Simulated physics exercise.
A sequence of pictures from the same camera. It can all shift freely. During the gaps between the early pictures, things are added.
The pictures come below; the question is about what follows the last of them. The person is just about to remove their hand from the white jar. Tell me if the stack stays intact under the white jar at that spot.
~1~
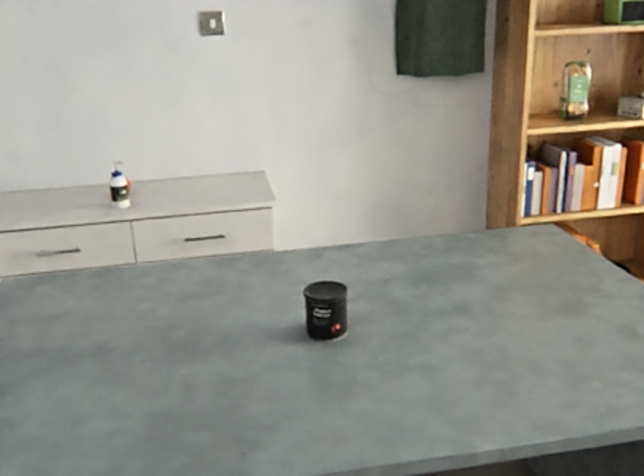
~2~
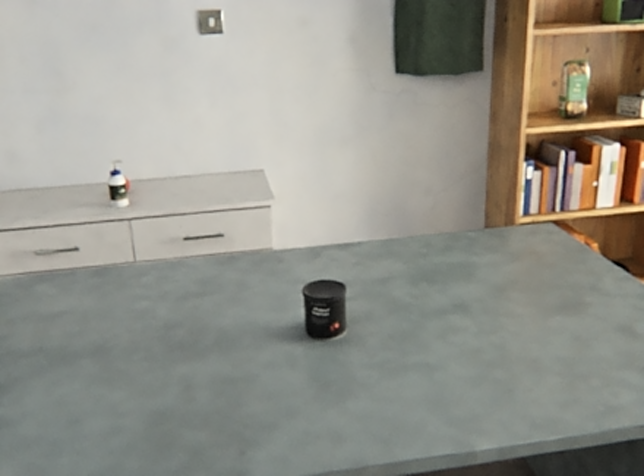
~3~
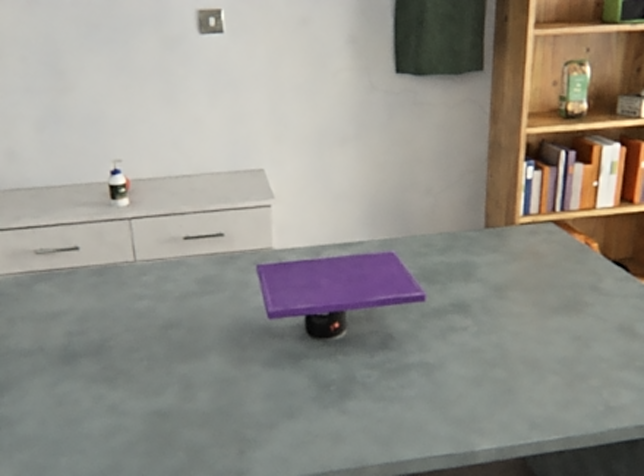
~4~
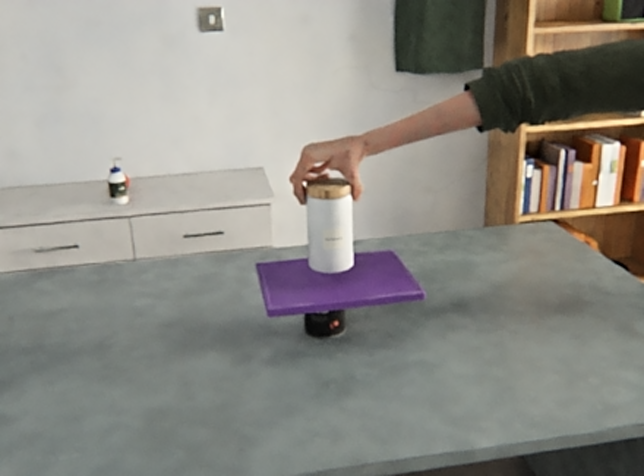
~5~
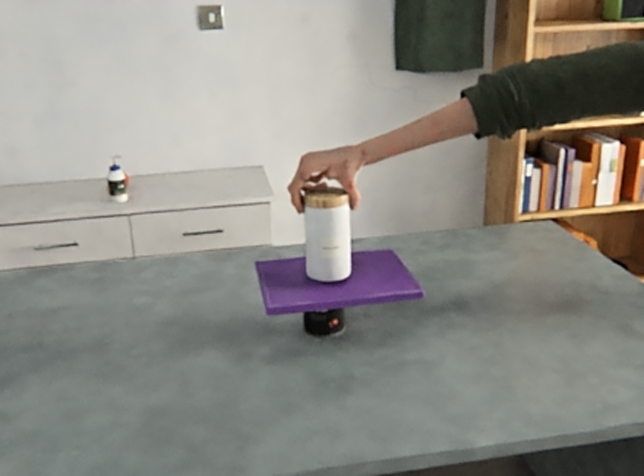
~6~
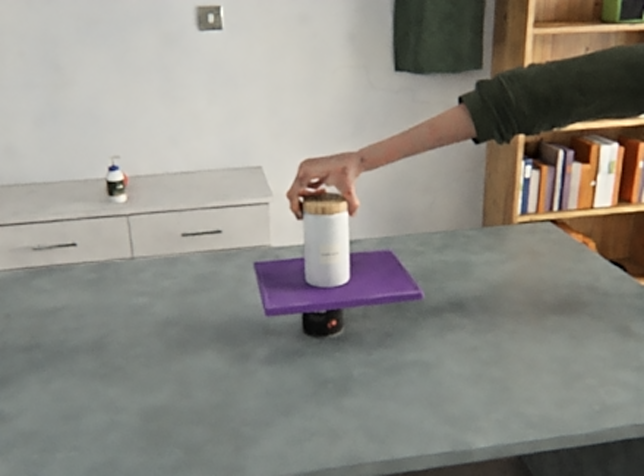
Yes - the stack survives.
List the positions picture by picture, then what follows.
In the first picture, the last thing is not in view yet; black tin (326, 311).
In the second picture, the last thing is not in view yet; black tin (325, 310).
In the third picture, the last thing is not in view yet.
In the fourth picture, still above its spot; white jar (330, 225).
In the fifth picture, still above its spot; white jar (327, 233).
In the sixth picture, set down, still held; white jar (326, 240).
Then, 0.20 s past the last view, nothing moves.
Then, 0.60 s past the last view, white jar resting near (326, 240).
Finally, all 3 still in place. Final places as the last picture's camera would see them, white jar near (326, 240). The stack holds.
